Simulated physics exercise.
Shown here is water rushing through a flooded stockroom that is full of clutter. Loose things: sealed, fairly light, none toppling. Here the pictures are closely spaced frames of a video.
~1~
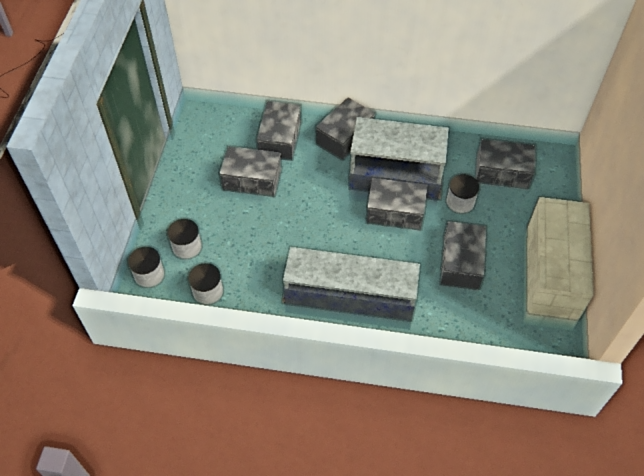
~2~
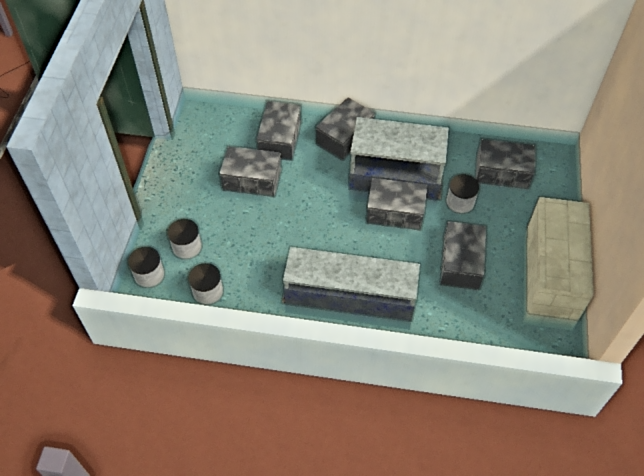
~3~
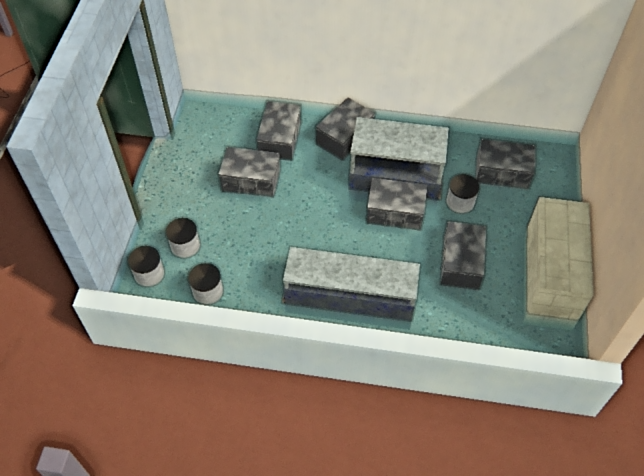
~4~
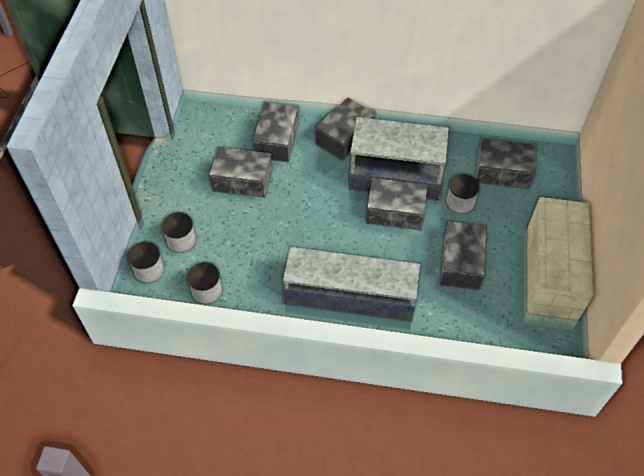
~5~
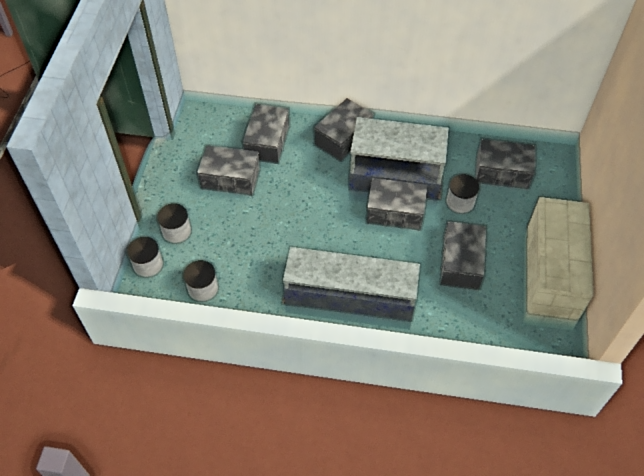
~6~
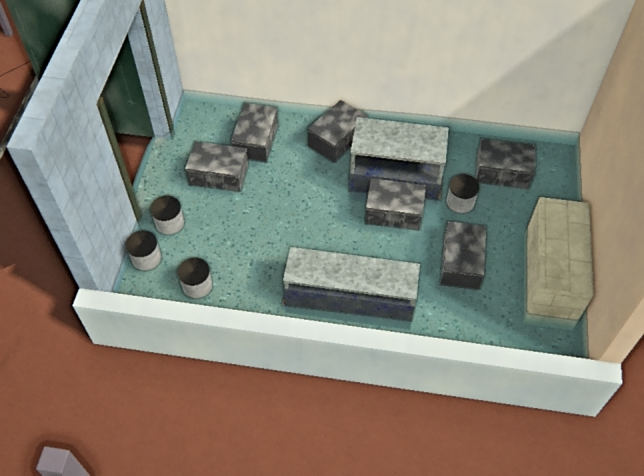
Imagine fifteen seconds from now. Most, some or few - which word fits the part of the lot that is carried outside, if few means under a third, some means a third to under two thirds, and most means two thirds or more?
Most.
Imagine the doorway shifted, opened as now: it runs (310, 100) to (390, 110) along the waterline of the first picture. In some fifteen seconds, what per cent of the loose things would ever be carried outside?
About 50 %.
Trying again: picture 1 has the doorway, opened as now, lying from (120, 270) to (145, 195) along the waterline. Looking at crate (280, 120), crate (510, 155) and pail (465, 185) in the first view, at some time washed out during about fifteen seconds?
Swept away, remains, remains.
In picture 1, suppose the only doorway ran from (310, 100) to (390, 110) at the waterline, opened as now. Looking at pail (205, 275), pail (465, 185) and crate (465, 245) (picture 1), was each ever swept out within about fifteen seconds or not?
Ordered result: Retained / exited / retained.
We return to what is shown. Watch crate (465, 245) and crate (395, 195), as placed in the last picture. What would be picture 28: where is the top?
About (312, 231) and (166, 147).
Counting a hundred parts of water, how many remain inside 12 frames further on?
Estimate: Roughly 68 %.
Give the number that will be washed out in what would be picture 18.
By my count it is 4.
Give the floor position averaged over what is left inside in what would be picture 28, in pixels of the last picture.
Centre of the remaining clutter: Around (335, 197).
A moment on, 0 of 10 are out; 10 afloat.
Next, 4 of 10 are out; 6 afloat.
Later, 6 of 10 are out; 4 afloat.
In the end, 7 of 10 are out; 3 afloat.
